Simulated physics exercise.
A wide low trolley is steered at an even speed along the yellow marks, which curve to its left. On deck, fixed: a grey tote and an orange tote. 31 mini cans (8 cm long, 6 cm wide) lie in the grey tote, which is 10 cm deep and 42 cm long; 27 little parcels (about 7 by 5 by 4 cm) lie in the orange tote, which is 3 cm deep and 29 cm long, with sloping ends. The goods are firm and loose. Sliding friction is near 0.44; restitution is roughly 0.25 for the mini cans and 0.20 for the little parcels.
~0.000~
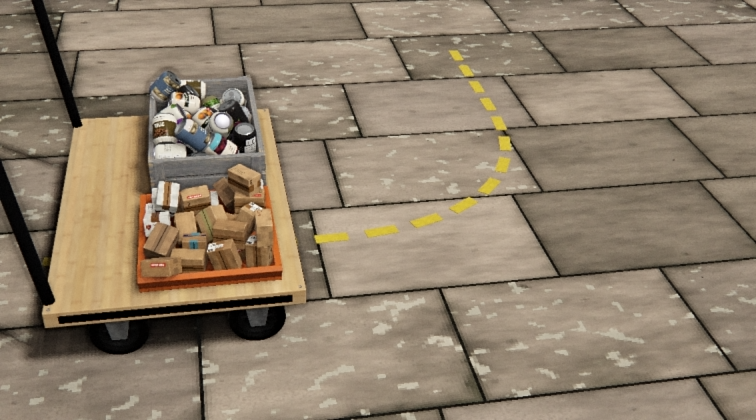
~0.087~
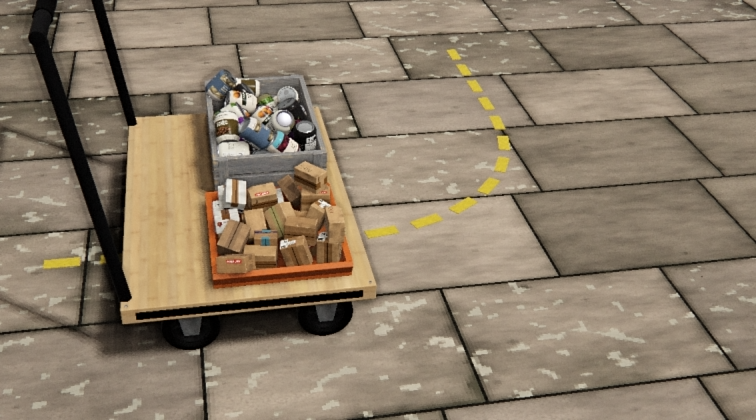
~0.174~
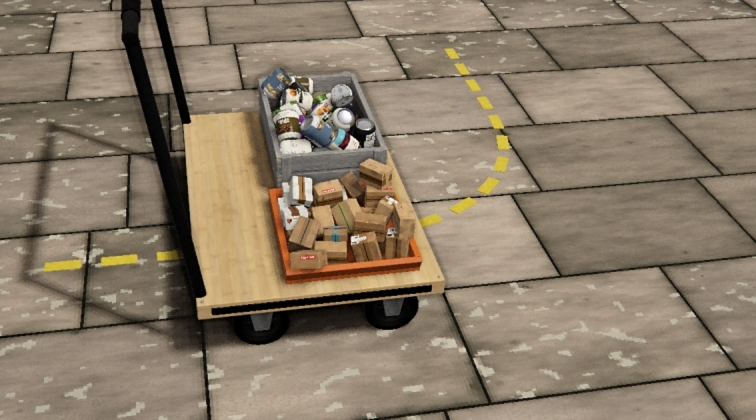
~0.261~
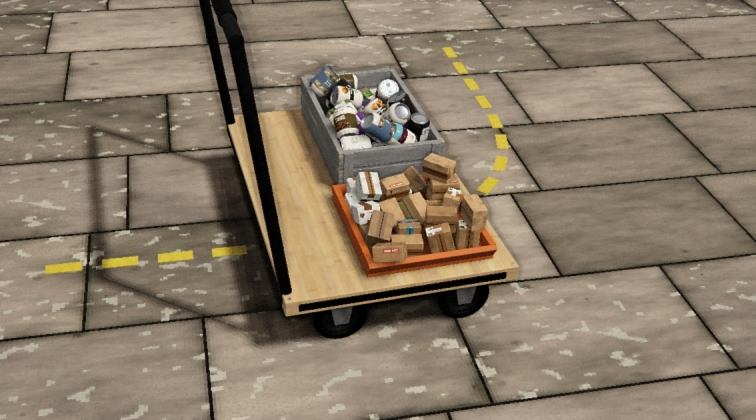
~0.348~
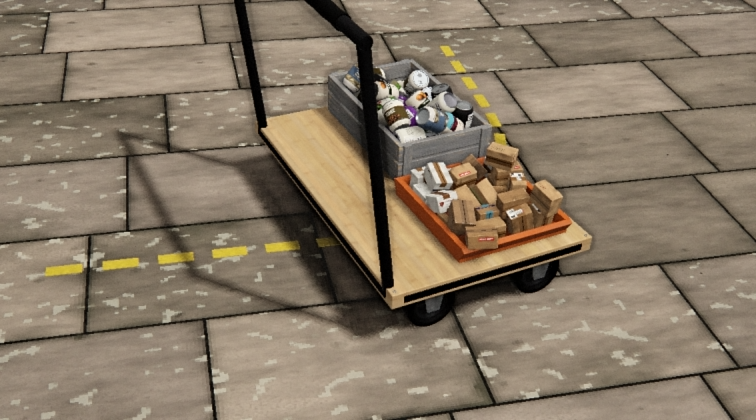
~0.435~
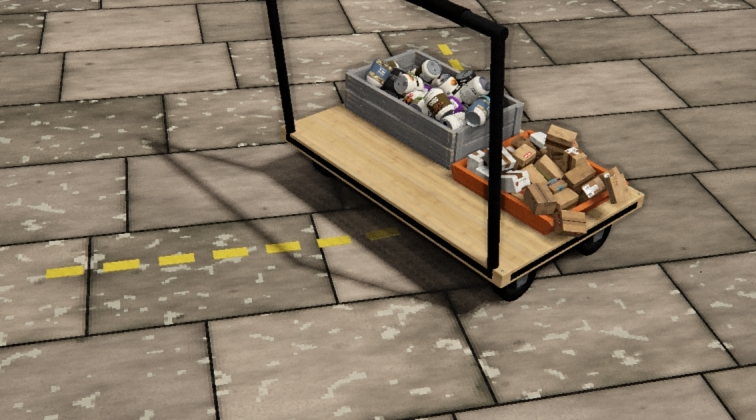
A flatbed cart carrying a gray tote of cans and an orange tote of little parcels rolled right along a yellow dashed line, then swung left as parcels shifted over the orange tote's edge.
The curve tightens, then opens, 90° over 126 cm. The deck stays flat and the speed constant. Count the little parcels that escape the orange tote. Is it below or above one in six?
It sheds more than one in six of them.
After 0.53 s, the grey tote is down by 1 of 31 and the orange tote is down by 3 of 27.
After 0.68 s, the grey tote is down by 1 of 31 and the orange tote is down by 7 of 27.
After 0.89 s, the grey tote is down by 1 of 31 and the orange tote is down by 8 of 27.
Final count (at 1.34 s), the grey tote is down by 1 of 31 and the orange tote is down by 9 of 27. Asked share, 9 of 27, 33 per cent.
